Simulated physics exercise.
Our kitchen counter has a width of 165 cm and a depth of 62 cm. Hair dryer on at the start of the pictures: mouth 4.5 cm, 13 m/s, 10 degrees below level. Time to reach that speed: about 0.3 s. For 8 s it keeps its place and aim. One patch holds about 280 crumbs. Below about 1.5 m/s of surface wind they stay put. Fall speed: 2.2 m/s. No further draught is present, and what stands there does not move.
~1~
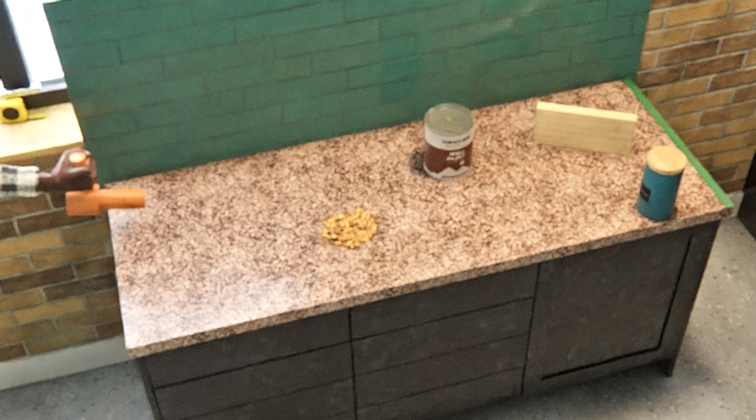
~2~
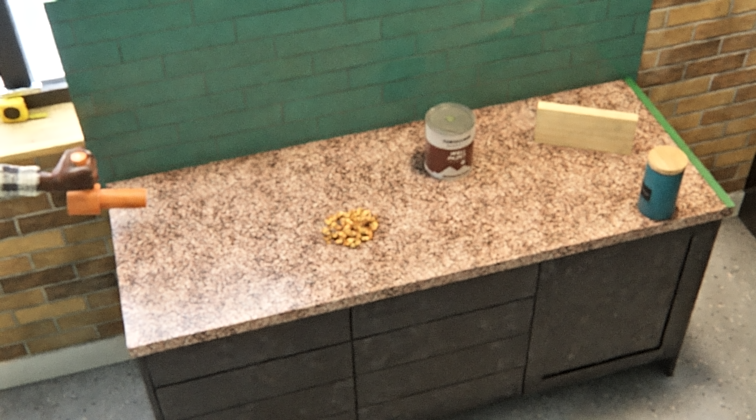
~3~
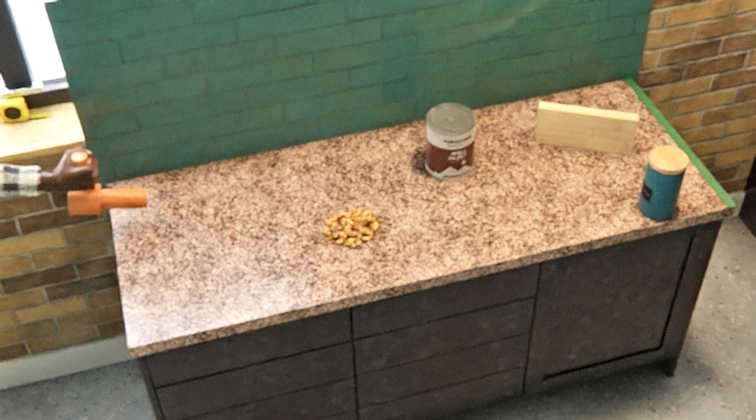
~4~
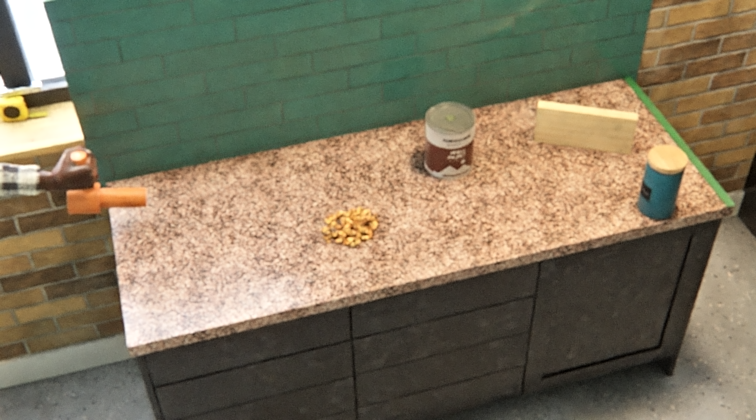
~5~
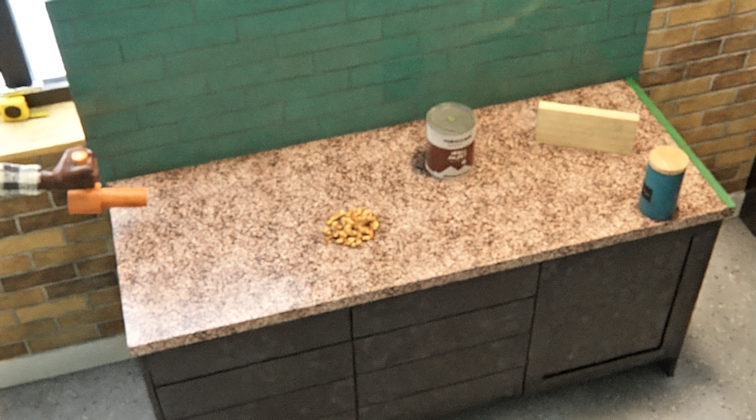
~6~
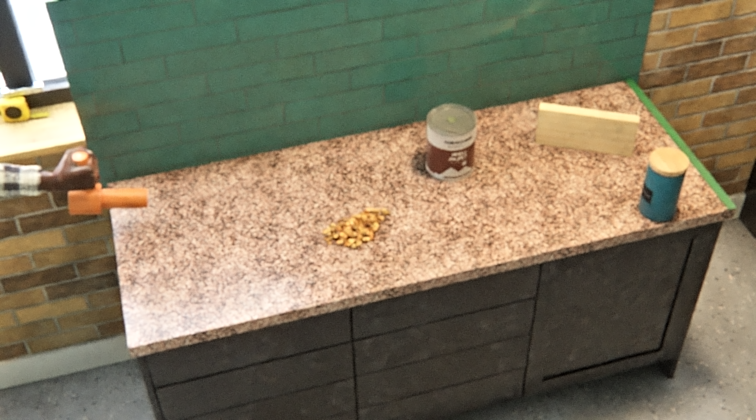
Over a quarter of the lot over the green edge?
No, not over a quarter.
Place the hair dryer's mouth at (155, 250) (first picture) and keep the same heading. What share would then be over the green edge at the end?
I'd expect close to 50 per cent.
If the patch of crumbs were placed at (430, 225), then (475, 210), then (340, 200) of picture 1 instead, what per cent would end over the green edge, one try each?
Try by try: About 20 per cent, 30 per cent and 50 per cent.
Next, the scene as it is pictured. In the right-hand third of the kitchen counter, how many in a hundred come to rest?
Near 15 %.
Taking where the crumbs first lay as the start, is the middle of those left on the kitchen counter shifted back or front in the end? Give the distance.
Shift: Towards the near end, some 15 cm.
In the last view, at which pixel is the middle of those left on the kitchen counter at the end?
(637, 203).
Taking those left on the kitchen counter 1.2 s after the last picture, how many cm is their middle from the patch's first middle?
The middle is some 80 cm from where it began.
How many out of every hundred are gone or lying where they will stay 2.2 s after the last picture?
I reckon around 90 per cent.
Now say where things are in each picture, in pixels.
In the first frame, the middle of the crumbs is near (351, 230), none has stirred yet and the mouth of the hair dryer is at (146, 199).
In the second frame, the middle of the crumbs is near (351, 228), none has stirred yet and the green edge is centred on (679, 137).
In the third frame, the middle of the crumbs is near (352, 228), none has stirred yet, the top of a tin is at (451, 118) and the top of a board is at (588, 111).
In the fourth frame, the middle of the crumbs is near (351, 227) and none has stirred yet.
In the fifth frame, the middle of the crumbs is near (352, 227) and none has stirred yet.
In the sixth frame, the middle of the crumbs is near (356, 228), the farthest in sight from the hair dryer is at (388, 213) and about 20 % have left their places.
Then, 1.2 s after the last picture, 3 % are over the green edge; the middle of those still in play is near (637, 203); 79 % have settled or left.
Then, 2.2 s after the last picture, 3 % are over the green edge; the middle of those still in play is near (637, 203); 86 % have settled or left.
Then, 4.1 s after the last picture, 4 % are over the green edge; the middle of those still in play is near (637, 203); 89 % have settled or left.
Then, 7.7 s after the last picture, at the end, 5 % are over the green edge; the middle of those still in play is near (637, 203).
